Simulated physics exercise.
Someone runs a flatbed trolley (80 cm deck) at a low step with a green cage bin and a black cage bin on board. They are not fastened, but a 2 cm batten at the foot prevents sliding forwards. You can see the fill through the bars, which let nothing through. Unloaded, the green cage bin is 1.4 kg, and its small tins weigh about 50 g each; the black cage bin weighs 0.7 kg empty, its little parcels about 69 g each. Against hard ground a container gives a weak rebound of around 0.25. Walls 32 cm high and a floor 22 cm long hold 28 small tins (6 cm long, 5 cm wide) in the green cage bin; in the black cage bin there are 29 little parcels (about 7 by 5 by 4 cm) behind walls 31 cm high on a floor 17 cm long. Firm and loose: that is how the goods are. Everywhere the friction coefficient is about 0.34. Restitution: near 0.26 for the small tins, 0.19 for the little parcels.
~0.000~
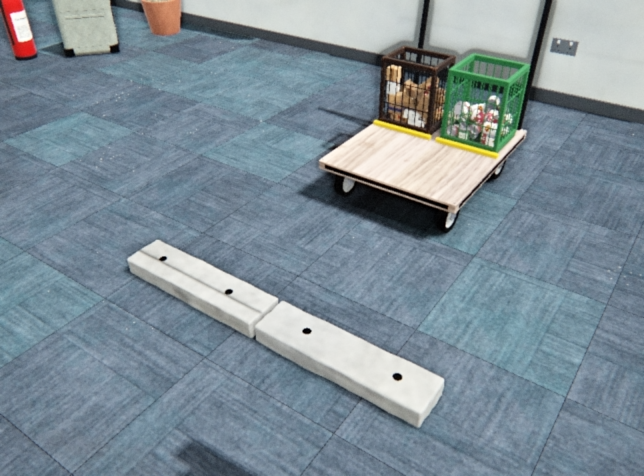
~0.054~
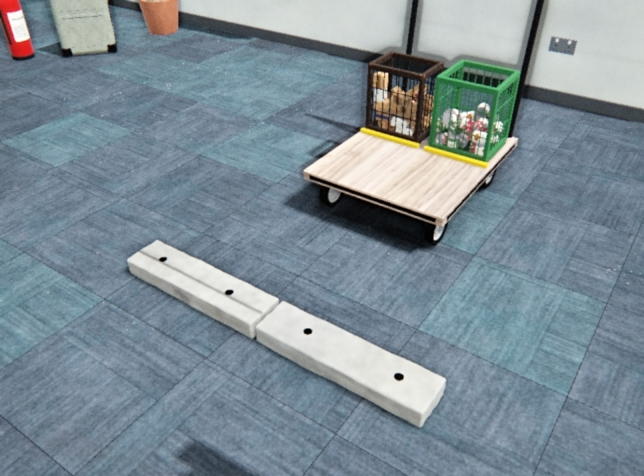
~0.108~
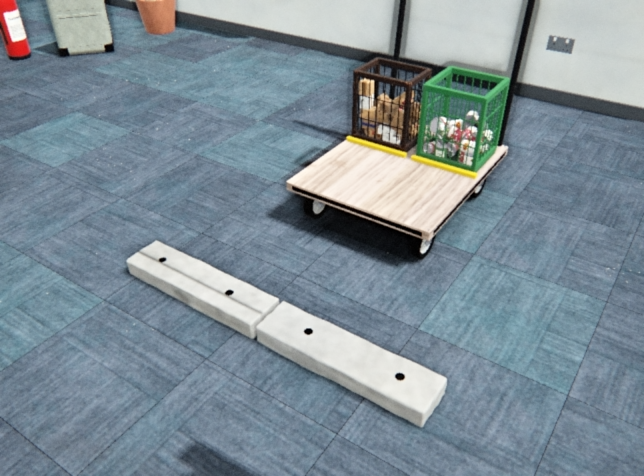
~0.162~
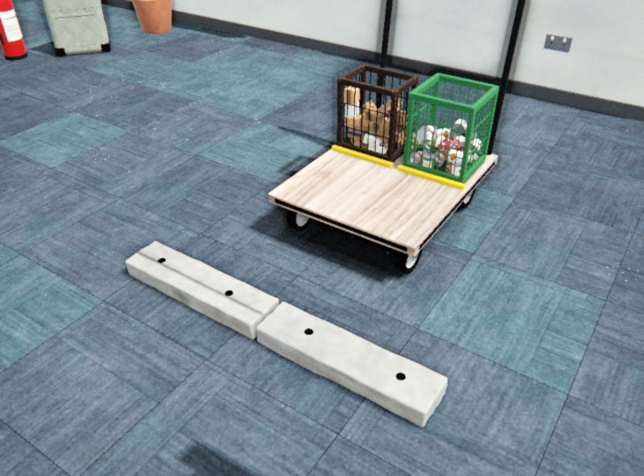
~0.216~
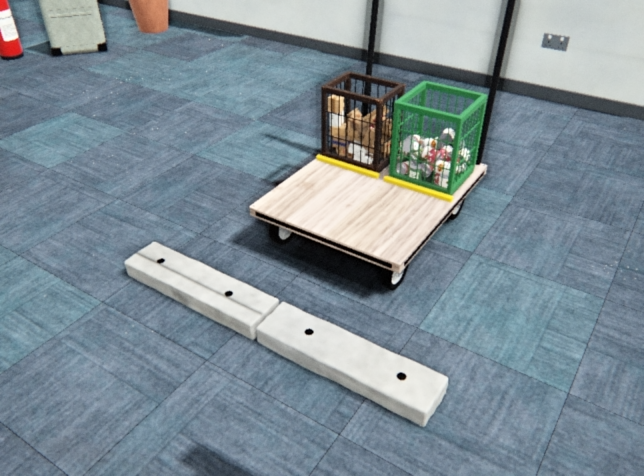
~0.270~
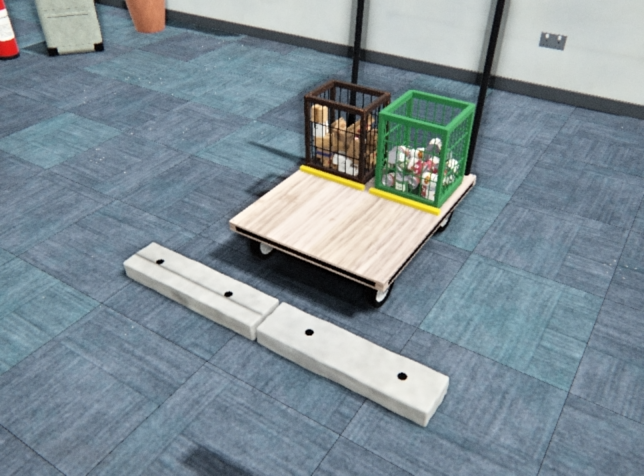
A flatbed trolley with a pale wooden deck rolls across a blue carpeted room, seen from above at an angle. At its back, before dark uprights, a black cage bin stands left of a green one, both partly filled with small goods behind yellow strips. It glides steadily down and left, nearer two pale low blocks, the bins riding along without visible shifting, while the camera drifts slightly.
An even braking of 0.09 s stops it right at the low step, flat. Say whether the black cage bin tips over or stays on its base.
The black cage bin tips over.
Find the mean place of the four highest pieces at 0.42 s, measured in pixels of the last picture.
I'd put it at about (312, 147).
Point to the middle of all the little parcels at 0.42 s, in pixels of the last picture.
(319, 160).
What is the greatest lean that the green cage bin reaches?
Max lean: Roughly 15 degrees.
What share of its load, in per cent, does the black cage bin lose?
Share of items: Approx. 10 %.
After 0.30 s, it starts to lose speed.
After 0.42 s, the green cage bin leans 11° with 0 of 28 out and the black cage bin leans 18° with 0 of 29 out.
After 0.60 s, the green cage bin leans 10° with 0 of 28 out and the black cage bin leans 72° with 0 of 29 out.
After 0.90 s, the green cage bin is upright with 0 of 28 out and the black cage bin is down with 1 of 29 out.
Outcome (at 1.07 s), the green cage bin is upright with 0 of 28 out and the black cage bin is down with 3 of 29 out. Greatest lean of the black cage bin, 95°.
